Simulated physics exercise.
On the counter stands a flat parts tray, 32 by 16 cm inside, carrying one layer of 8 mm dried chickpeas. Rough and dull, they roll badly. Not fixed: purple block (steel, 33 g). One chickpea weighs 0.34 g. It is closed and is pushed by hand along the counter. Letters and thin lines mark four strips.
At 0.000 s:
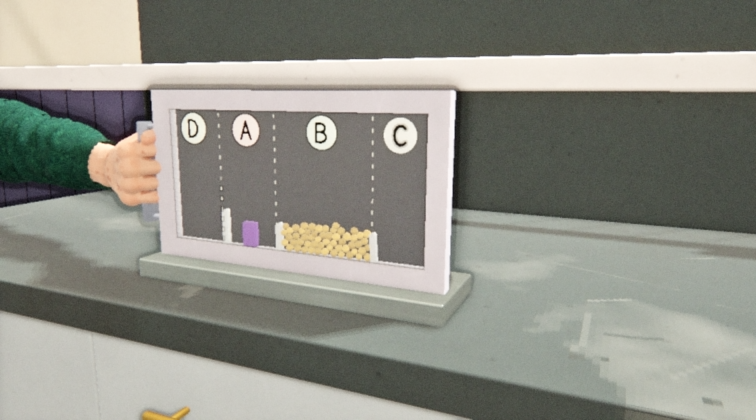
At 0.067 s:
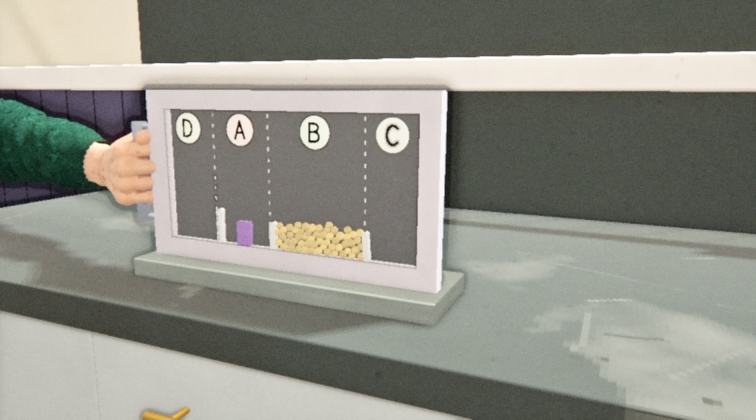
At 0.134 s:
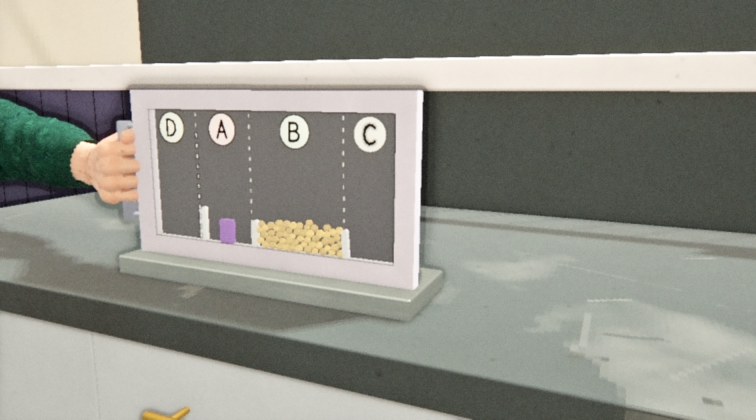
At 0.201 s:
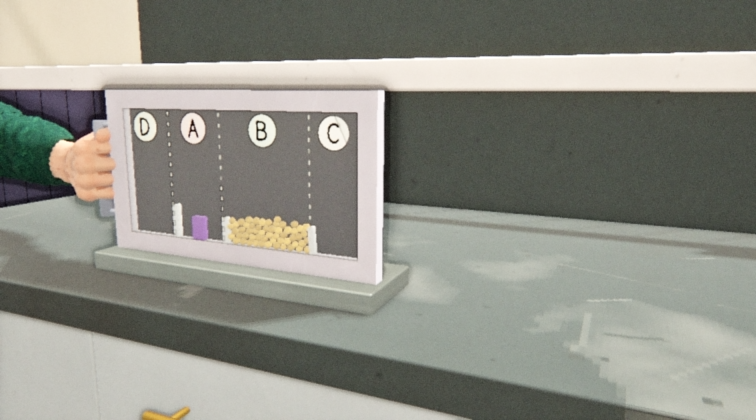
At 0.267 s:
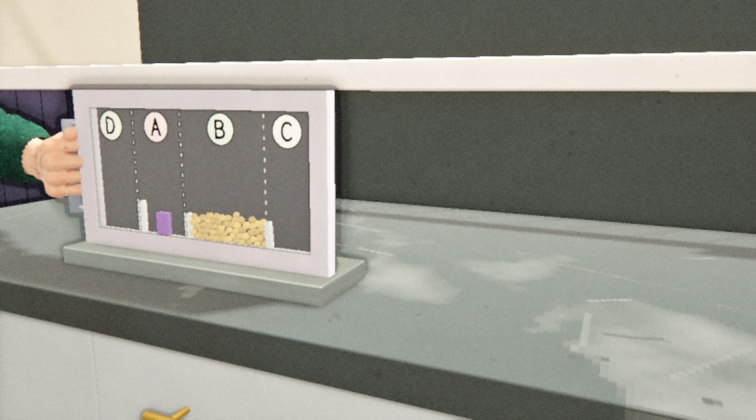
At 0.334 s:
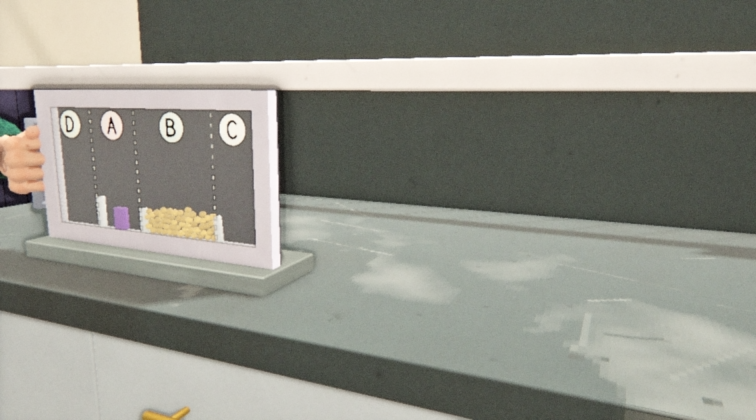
We see a hand at the left side of a framed, flat case holding a purple block and a heap of small tan balls in lettered sections, pushing it steadily leftward along a grey counter while the contents keep their places.
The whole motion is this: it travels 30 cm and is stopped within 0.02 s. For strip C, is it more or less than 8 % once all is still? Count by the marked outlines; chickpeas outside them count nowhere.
Strip C less than 8 %.
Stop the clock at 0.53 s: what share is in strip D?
Some 0 per cent.
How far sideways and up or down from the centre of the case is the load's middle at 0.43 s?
About 4 cm right and 6 cm below.
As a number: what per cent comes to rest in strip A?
About 20 per cent.
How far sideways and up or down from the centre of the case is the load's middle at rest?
Some 2 cm right and 6 cm below.
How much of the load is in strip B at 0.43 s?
About 100 per cent.
By 0.43 s, it is 30 cm to the left; the chickpeas' middle is 4 cm right of and 6 cm below the centre; B 100 %.
By 0.53 s, it is 30 cm to the left; the chickpeas' middle is 2 cm right of and 6 cm below the centre; A 10 %, B 90 %.
By 0.68 s, it is 30 cm to the left; the chickpeas' middle is 2 cm right of and 6 cm below the centre; A 20 %, B 80 %.
Settled by 1.1 s, it is 30 cm to the left; A 20 %, B 80 %, C 0 %, D 0 %.
